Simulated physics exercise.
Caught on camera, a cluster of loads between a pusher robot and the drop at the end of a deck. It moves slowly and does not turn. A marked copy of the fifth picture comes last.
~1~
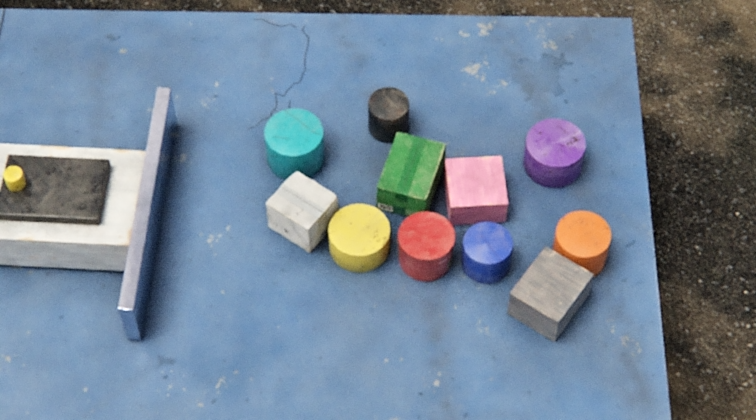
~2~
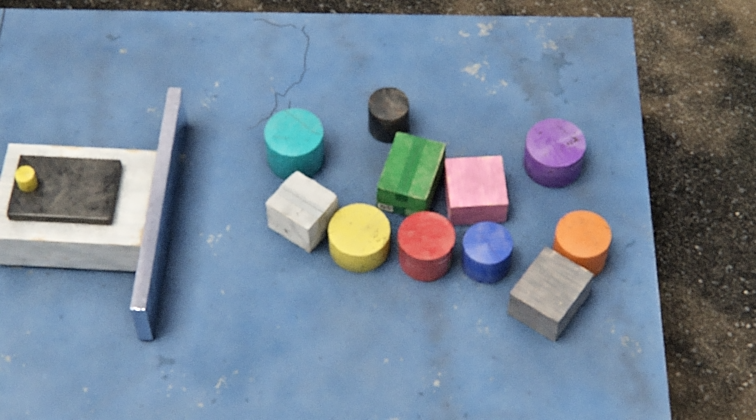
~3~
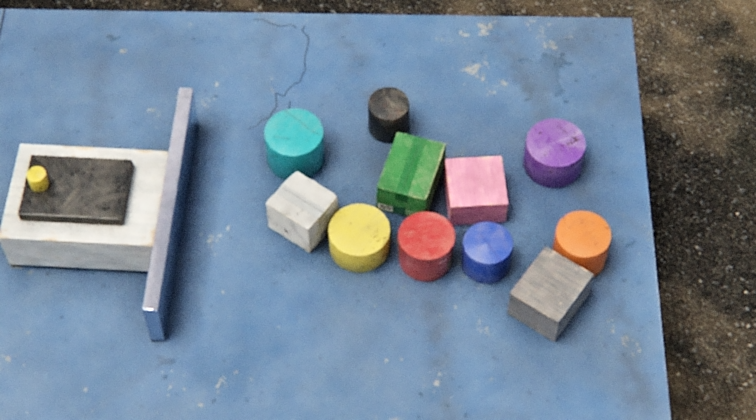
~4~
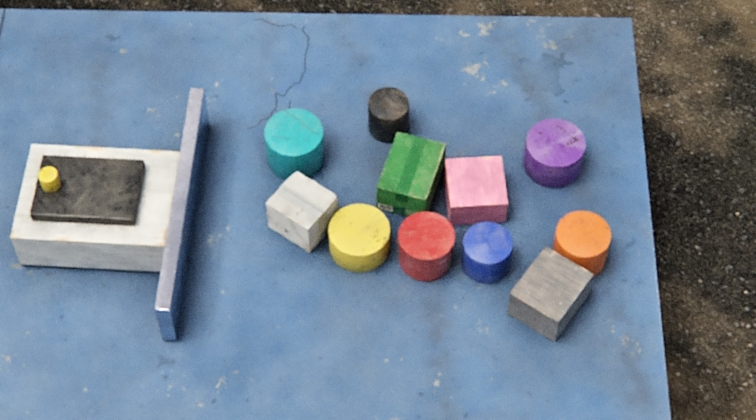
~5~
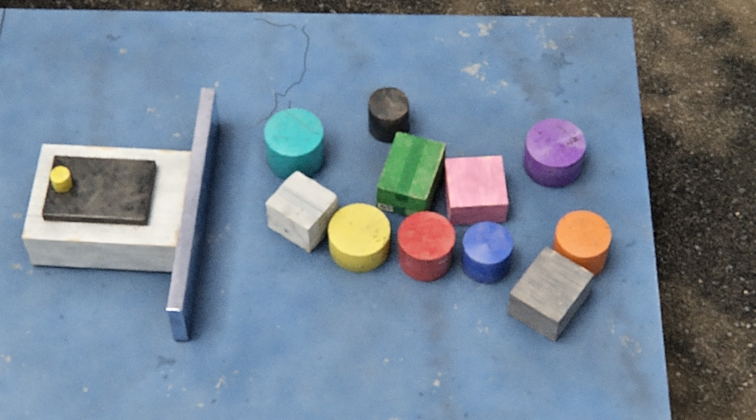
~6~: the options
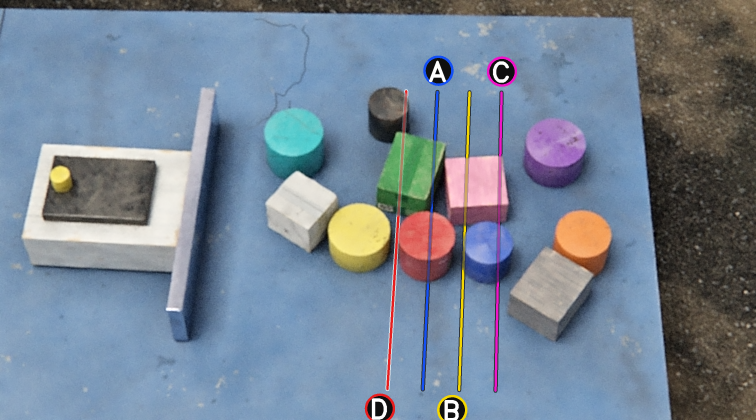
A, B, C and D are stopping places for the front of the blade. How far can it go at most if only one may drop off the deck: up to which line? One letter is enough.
C is the last line within the limit.
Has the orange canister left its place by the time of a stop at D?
No.
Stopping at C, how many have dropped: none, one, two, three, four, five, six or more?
In all, none.
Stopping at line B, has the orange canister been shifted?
Yes.
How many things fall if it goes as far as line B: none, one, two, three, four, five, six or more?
In all, none.
On the marked copy, A at (431, 231); B at (465, 231); C at (499, 232); D at (397, 230).
With C. Early on, robot (217, 191); blue canister (497, 253); turquoise canister (347, 147).
Further on, robot (327, 192); orange canister (590, 249); purple canister (561, 153).
At the end, robot (411, 194); purple canister (640, 149); pink crate (636, 203); none fallen.
As for the rest, A is within the limit but short; B is within the limit but short; D is within the limit but short.
